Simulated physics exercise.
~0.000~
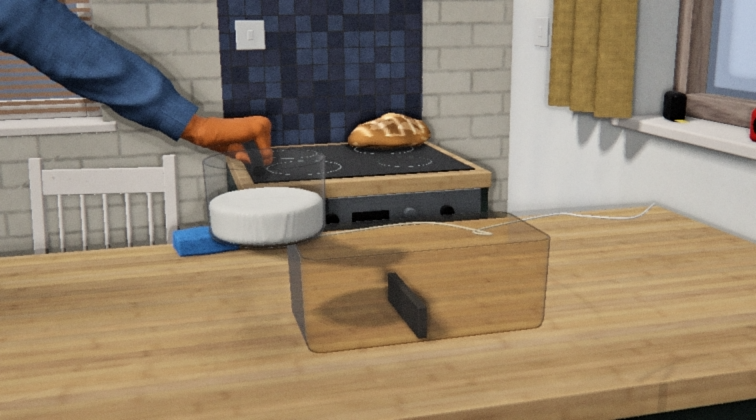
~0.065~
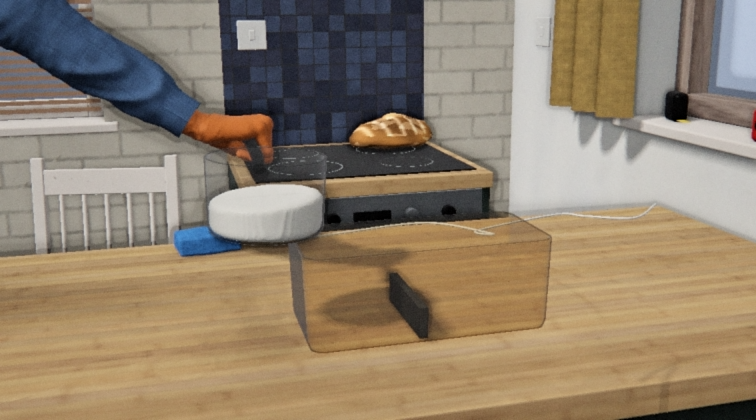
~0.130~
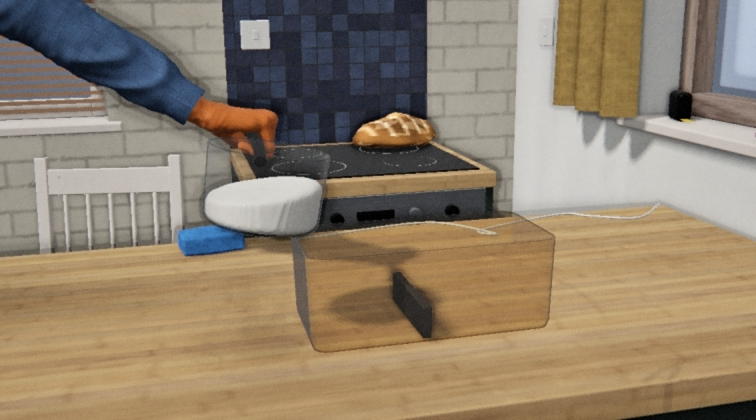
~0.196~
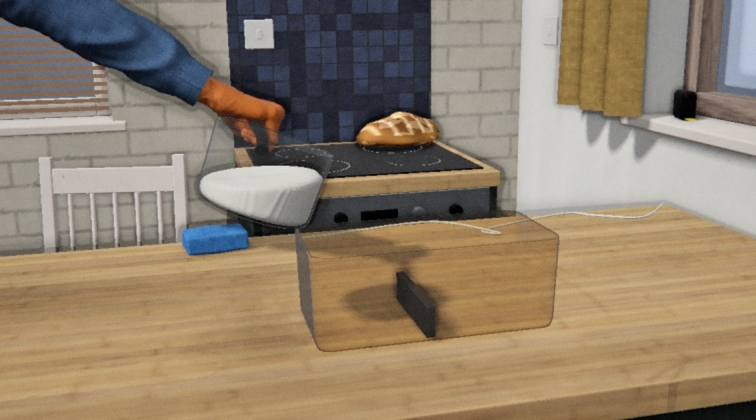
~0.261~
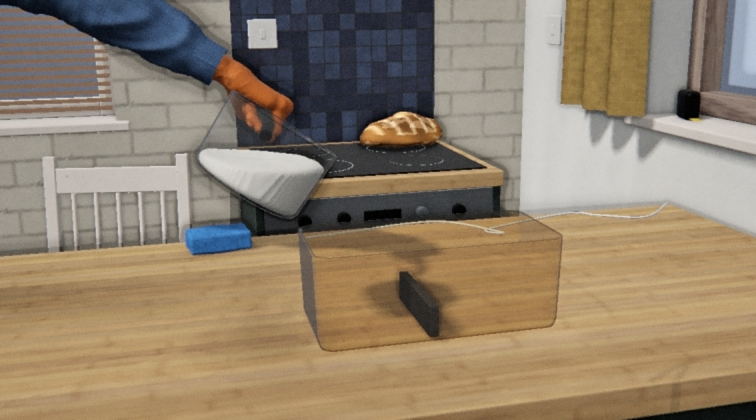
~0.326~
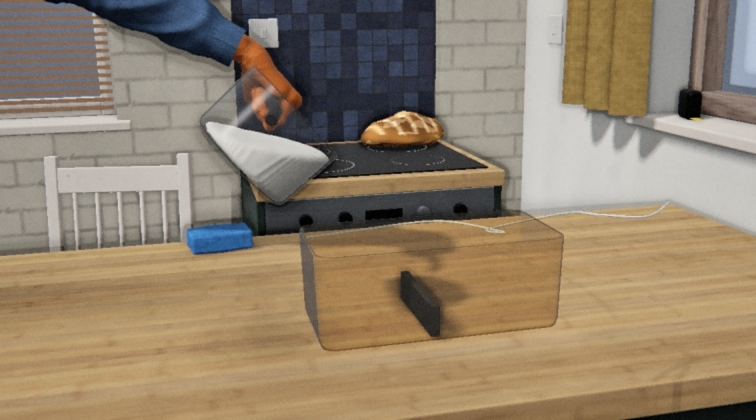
In a kitchen, a hand in an orange glove holds a clear pot of white milk above a wooden counter, left of a long, empty see-through basin. The pot starts level, then tilts gradually toward the basin, and the milk inside slants until the pot leans steeply.
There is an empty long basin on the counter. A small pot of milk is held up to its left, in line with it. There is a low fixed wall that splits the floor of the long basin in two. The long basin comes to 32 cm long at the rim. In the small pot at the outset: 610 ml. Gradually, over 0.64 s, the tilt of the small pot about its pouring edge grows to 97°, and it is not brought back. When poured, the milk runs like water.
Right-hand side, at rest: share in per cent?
56 per cent.
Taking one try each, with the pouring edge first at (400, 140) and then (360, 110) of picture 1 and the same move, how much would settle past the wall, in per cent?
It comes to 75 per cent, and then 75 per cent.
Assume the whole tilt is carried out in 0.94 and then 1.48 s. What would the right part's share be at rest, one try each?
In order, 45 and 25 per cent.
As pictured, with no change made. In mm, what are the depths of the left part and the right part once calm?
The left side settles near 12 mm and the right side near 14 mm.
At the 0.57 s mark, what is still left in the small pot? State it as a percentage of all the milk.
Near 50 in a hundred.
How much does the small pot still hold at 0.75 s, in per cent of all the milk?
Close to 14 in a hundred.
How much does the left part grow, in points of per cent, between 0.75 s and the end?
I'd say near 26 percent.
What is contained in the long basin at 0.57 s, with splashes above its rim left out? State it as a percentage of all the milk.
Roughly 2 percent of it.
Then, 0.57 s in, the tilt is 94° and 50 per cent is still to pour, 2 is left of the wall and 0 right of it.
Then, 0.75 s in, the tilt is 97° and 14 per cent is still to pour, 15 is left of the wall and 53 right of it.
Then, 0.94 s in, the tilt is 97° and 5 per cent is still to pour, 25 is left of the wall and 57 right of it.
Then, 1.14 s in, the tilt is 97° and 1 per cent is still to pour, 37 is left of the wall and 56 right of it.
Finally, 40 per cent lies left of the wall, 56 right of it and 4 outside.
